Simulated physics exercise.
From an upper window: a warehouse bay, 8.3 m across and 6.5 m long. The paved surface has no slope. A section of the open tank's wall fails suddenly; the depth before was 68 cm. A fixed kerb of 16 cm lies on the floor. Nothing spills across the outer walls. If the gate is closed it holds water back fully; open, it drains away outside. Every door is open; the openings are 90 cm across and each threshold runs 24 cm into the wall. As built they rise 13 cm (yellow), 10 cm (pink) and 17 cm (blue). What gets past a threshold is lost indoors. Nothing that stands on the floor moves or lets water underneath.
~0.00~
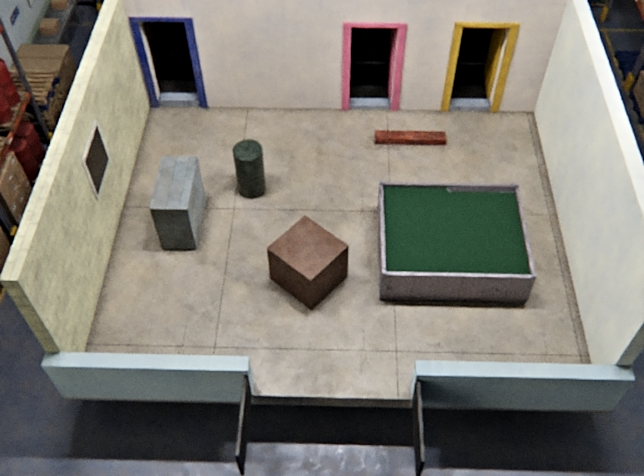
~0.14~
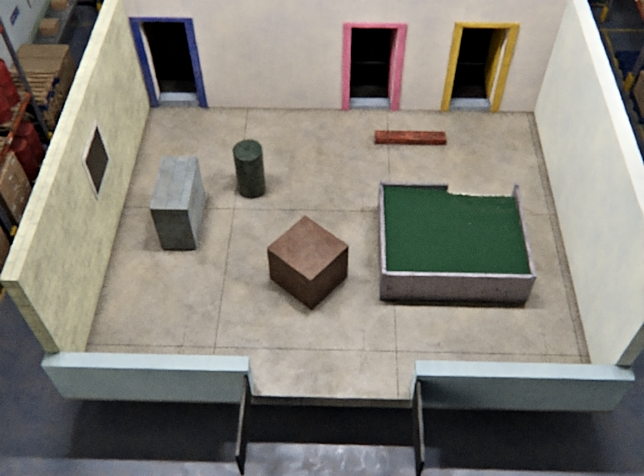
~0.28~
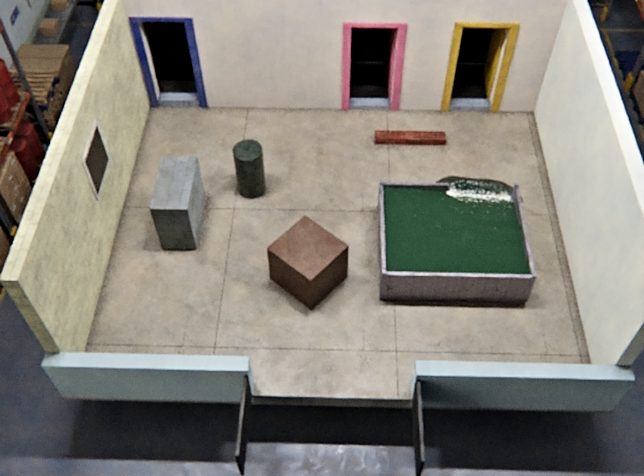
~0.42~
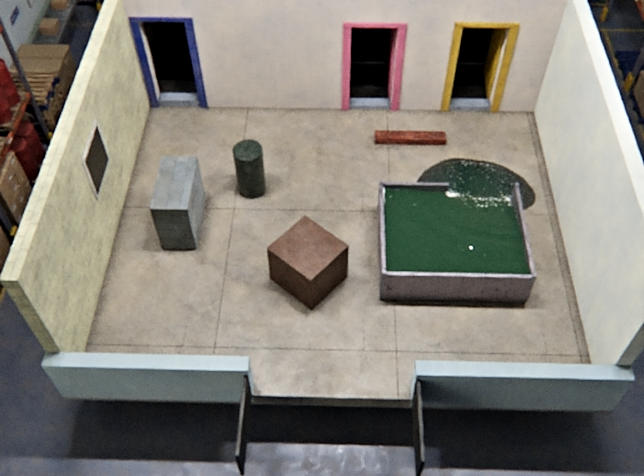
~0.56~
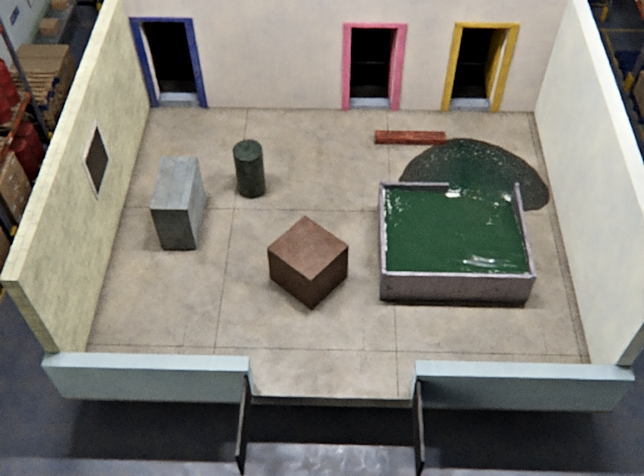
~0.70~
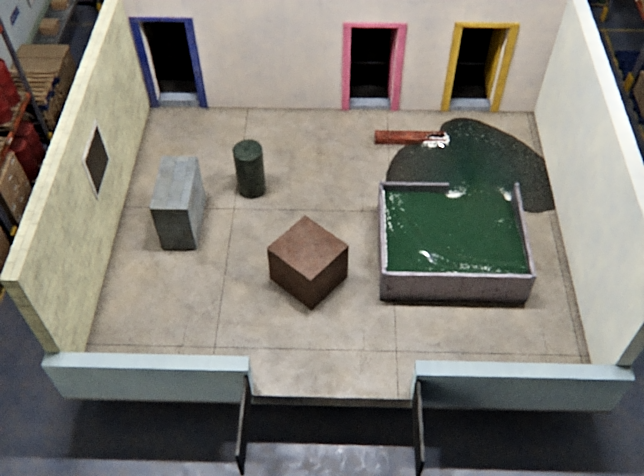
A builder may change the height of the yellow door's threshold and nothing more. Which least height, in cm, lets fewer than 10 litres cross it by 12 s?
Some 34 cm above the ground.
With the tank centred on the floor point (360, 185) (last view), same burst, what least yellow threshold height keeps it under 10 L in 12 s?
Some 9.5 cm.
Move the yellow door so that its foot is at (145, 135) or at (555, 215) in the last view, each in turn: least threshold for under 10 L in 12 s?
Roughly 17 and 7.0 cm.
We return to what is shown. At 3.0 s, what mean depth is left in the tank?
Some 32 cm.
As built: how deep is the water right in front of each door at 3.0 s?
Depths in cm: Yellow 27, pink 9, blue 0.
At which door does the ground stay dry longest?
Last comes the blue one.
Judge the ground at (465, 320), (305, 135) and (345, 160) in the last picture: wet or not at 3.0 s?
In turn: Dry, flooded, wet.
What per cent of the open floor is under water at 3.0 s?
Some 35 per cent of it.
After 1.4 s water covers 20 % of the floor, deepest (47 cm) near (534, 112); 6 cm at the yellow door, 54 litres in over its 13 cm threshold.
After 3.0 s water covers 35 % of the floor, deepest (32 cm) near (450, 110); 27 cm at the yellow door, 278 litres in over its 13 cm threshold.
After 12.0 s water covers 95 % of the floor, deepest (12 cm) near (78, 377); 8 cm at the yellow door, 405 litres in over its 13 cm threshold.
At the yellow door as built, the water arrived by 0.8 s and peaked near 37 cm at 2.2 s.
Run again over the same 12 s with other heights there, 30 litres in over 30 cm, 1 litre over 40 cm. The limit of 10 litres is kept from about 34 cm up.
